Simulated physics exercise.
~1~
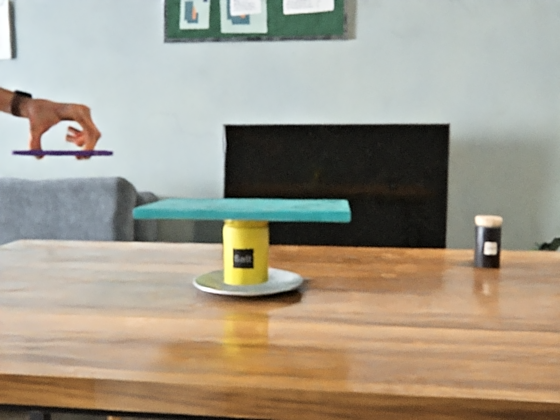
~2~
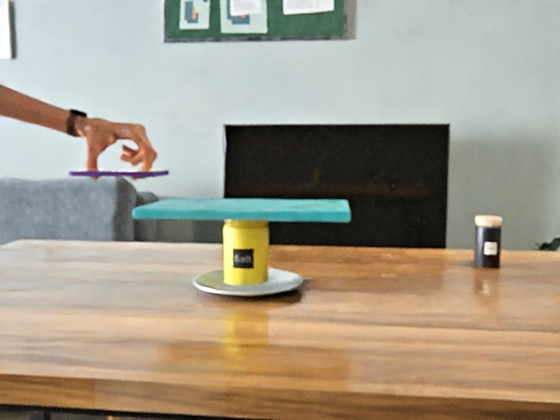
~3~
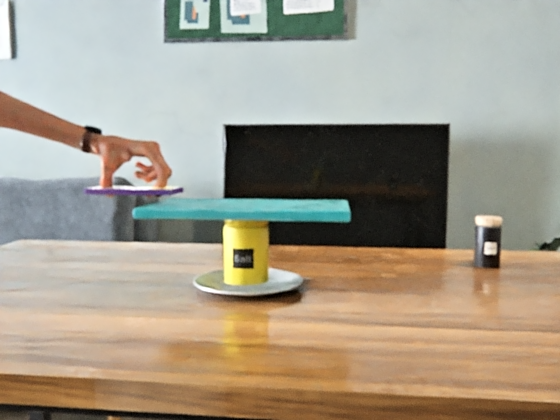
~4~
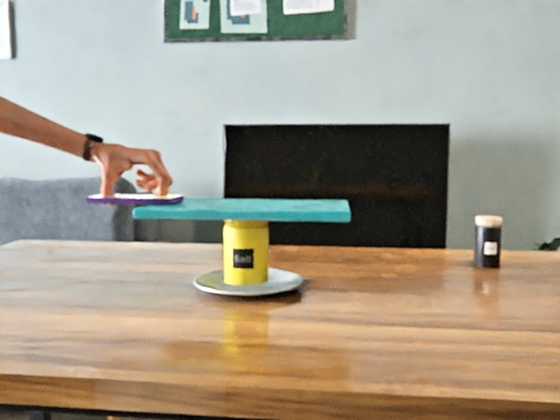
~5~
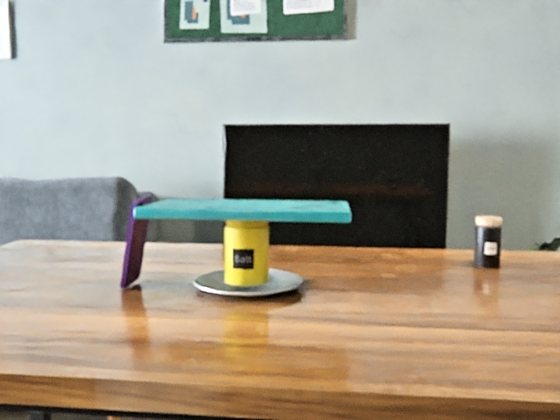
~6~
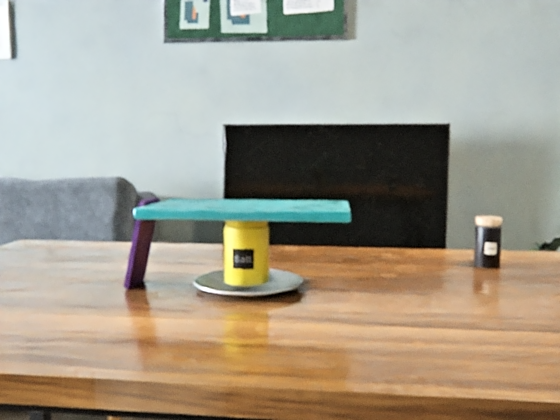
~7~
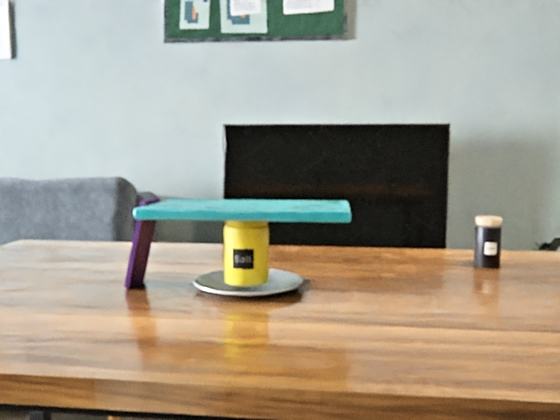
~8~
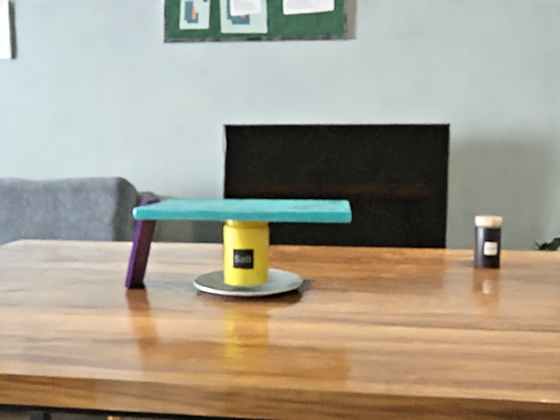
A turquoise tray lies flat across a yellow jar on a white plate, set on a glossy wooden table and seen from the side by a still camera. A black shaker stands to the right, with a dark panel, a grey seat and a green noticeboard behind. From the left, a hand holding a flat purple phone moves right and lowers it to the tray's left end, leaving most of it overhanging. Once the hand lets go and leaves, the phone tips down. It ends leaning steeply against that end, its lower edge on the table, while everything else stays in place.
